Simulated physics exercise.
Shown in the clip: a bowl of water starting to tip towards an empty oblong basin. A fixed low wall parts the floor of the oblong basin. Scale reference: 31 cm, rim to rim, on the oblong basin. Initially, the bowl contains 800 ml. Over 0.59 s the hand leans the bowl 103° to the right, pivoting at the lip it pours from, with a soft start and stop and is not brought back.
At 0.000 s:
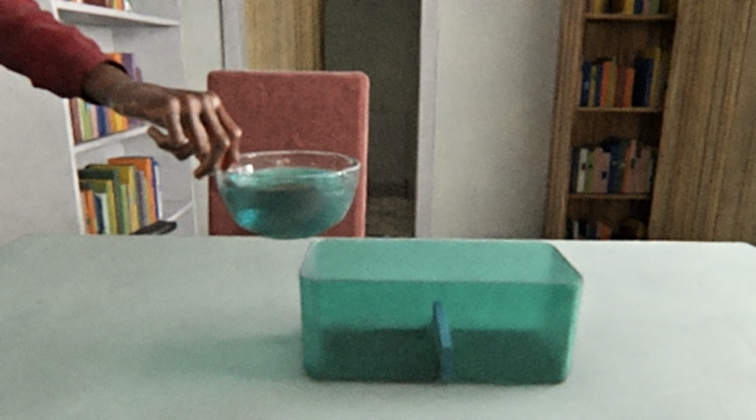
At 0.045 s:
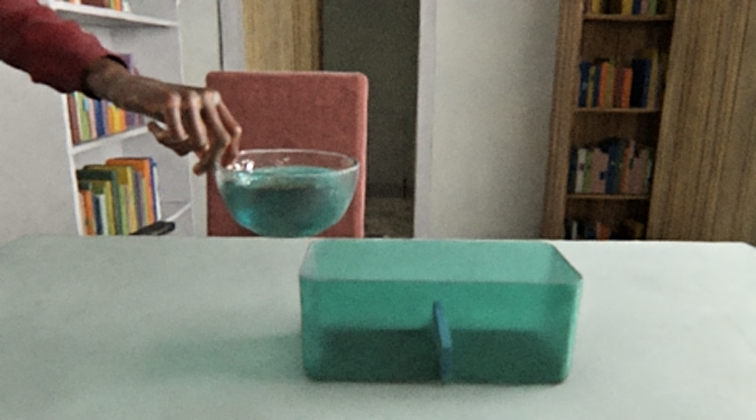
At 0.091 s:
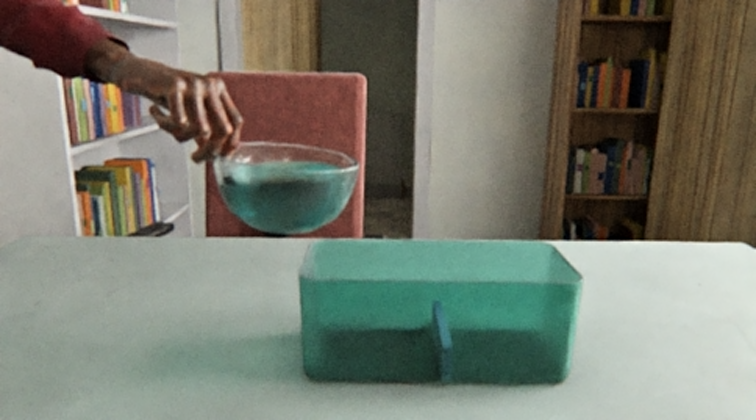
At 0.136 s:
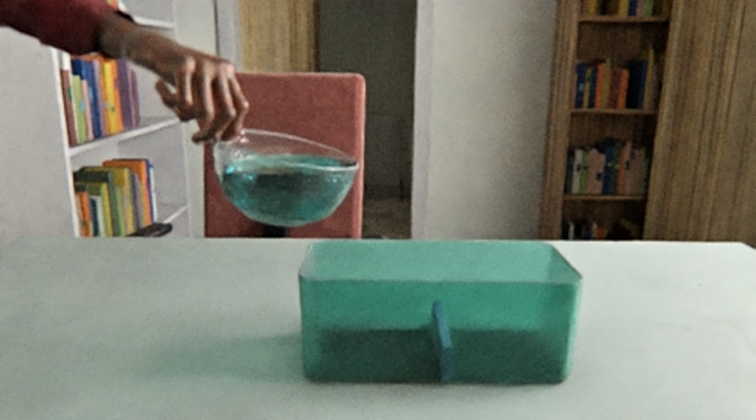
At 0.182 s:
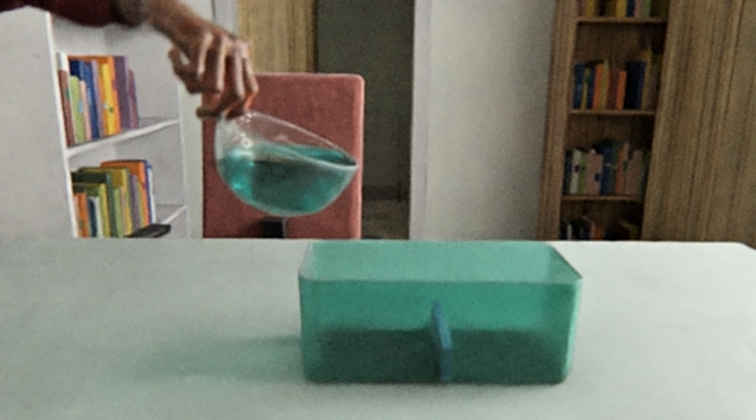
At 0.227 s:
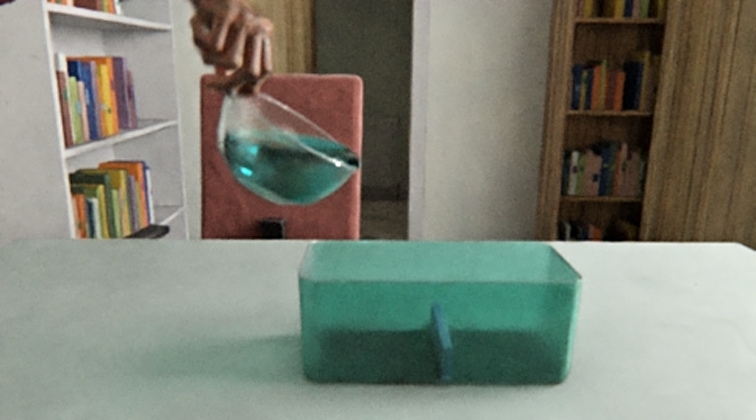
A hand at the end of a dark red sleeve holds a clear glass bowl of blue-green water at upper left, above a pale table seen from the front in a room with bookshelves. A translucent green oblong basin with a small blue upright piece sits below, a reddish chair behind. The hand rises, leaning the bowl steadily rightward, its water shifting toward the right rim.
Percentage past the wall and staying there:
56 percent.
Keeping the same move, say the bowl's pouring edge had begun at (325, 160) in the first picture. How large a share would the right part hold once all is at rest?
Then I'd expect something near 35 per cent.
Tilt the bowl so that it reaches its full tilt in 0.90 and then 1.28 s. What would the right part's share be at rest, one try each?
I'd say 70 percent on the first go, 65 percent on the next.
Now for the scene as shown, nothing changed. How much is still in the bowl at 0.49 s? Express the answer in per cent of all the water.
32 %.
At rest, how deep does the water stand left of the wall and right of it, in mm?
Once settled, the left stands around 16 mm and the right around 24 mm.
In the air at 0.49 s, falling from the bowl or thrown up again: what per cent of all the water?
Around 58 in a hundred.
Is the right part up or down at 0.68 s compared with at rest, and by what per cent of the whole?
It ends up lower by roughly 20.
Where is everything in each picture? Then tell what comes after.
In the first picture, tilt 0°; pouring edge (359, 166); surface from (224, 178) to (355, 181); the oblong basin's rim runs from (306, 259) to (567, 262); the wall's top is at (442, 322).
In the second picture, tilt 1°; pouring edge (358, 166); surface from (224, 177) to (355, 178).
In the third picture, tilt 6°; pouring edge (358, 166); surface from (223, 173) to (354, 173).
In the fourth picture, tilt 13°; pouring edge (357, 166); surface from (222, 164) to (355, 167).
In the fifth picture, tilt 22°; pouring edge (356, 167); surface from (221, 149) to (356, 159).
In the sixth picture, tilt 33°; pouring edge (356, 167); surface from (224, 132) to (351, 155); 3 per cent is over the edge.
Then, 0.49 s in, the tilt is 95° and 32 per cent is still to pour, 10 is left of the wall and 0 right of it.
Then, 0.68 s in, the tilt is 103° and 0 per cent is still to pour, 13 is left of the wall and 77 right of it.
Then, 0.87 s in, the tilt is 103° and 0 per cent is still to pour, 25 is left of the wall and 53 right of it.
Then, 1.09 s in, the tilt is 103° and 0 per cent is still to pour, 37 is left of the wall and 58 right of it.
Finally, 39 per cent lies left of the wall, 56 right of it and 5 outside.
